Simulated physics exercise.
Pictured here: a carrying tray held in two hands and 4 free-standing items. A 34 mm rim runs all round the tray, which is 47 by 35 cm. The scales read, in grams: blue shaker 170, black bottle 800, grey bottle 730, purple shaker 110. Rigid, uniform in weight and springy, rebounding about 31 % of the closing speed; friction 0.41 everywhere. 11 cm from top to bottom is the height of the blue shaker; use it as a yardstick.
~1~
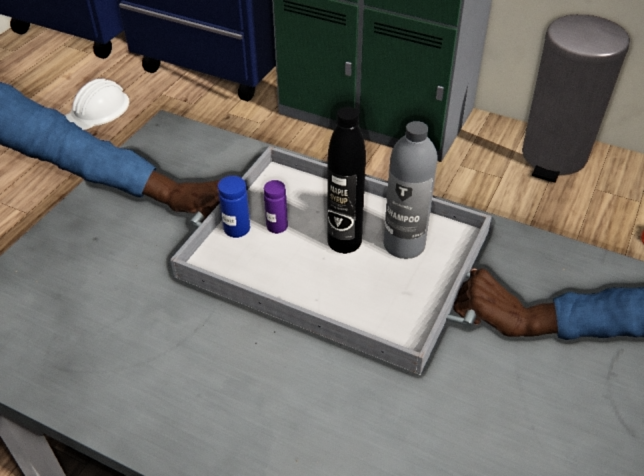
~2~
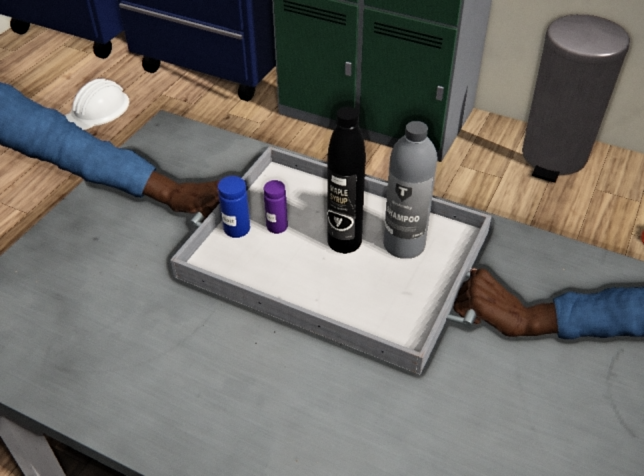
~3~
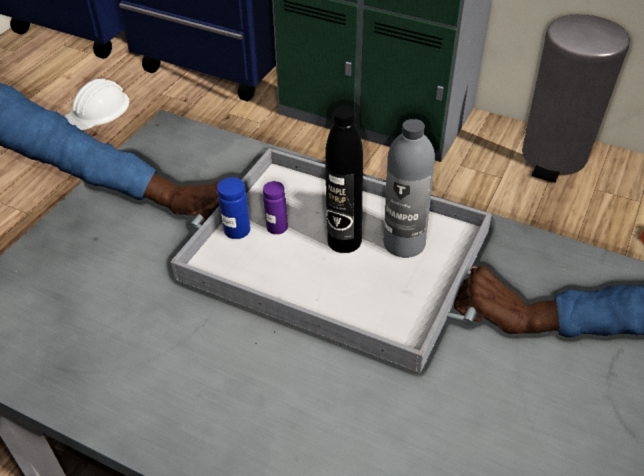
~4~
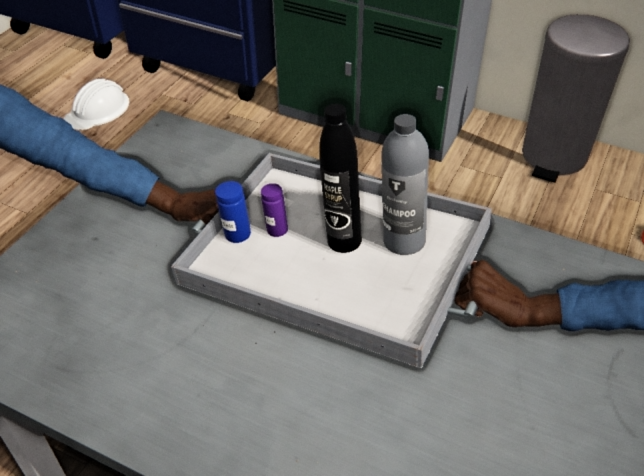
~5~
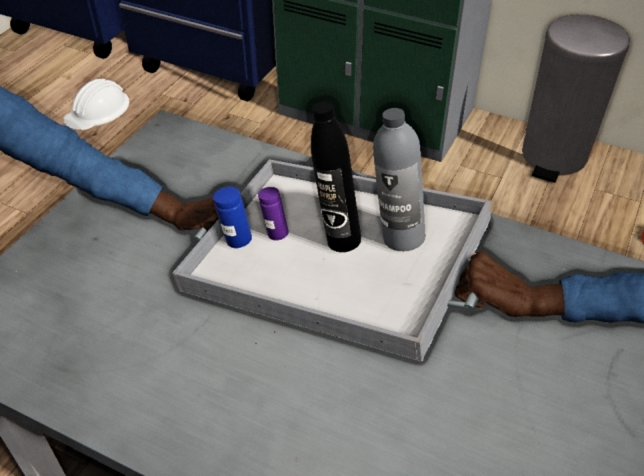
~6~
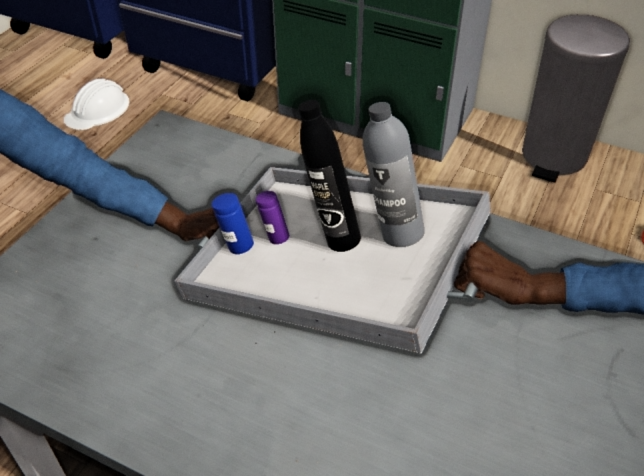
Two hands gripping a grey tray with four upright containers, holding it level, then gradually tilting it down toward the left.
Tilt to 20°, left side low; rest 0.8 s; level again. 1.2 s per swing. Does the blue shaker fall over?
Yes.
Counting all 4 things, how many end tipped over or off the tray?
So, 4 in all.
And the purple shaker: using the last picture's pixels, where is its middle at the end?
It ends up at about (232, 197).
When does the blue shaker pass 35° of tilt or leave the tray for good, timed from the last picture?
Near 0.6 s on the clock.
Then, 0.50 s after the last picture, tilt 20°, left edge down; blue shaker tipped 8° from how it sat near (230, 232); black bottle tipped 55° from how it sat; purple shaker tipped 17° from how it sat.
Then, 0.70 s after the last picture, tilt 20°, left edge down; blue shaker tipped 50° from how it sat near (207, 253); black bottle on its side; purple shaker tipped 62° from how it sat.
Then, 1.20 s after the last picture, tilt 20°, left edge down; blue shaker tipped 61° from how it sat near (214, 252); black bottle on its side; grey bottle on its side.
At rest, tipped over on the tray, blue shaker, black bottle, grey bottle and purple shaker. Seen from the same camera at the end, blue shaker near (214, 224).
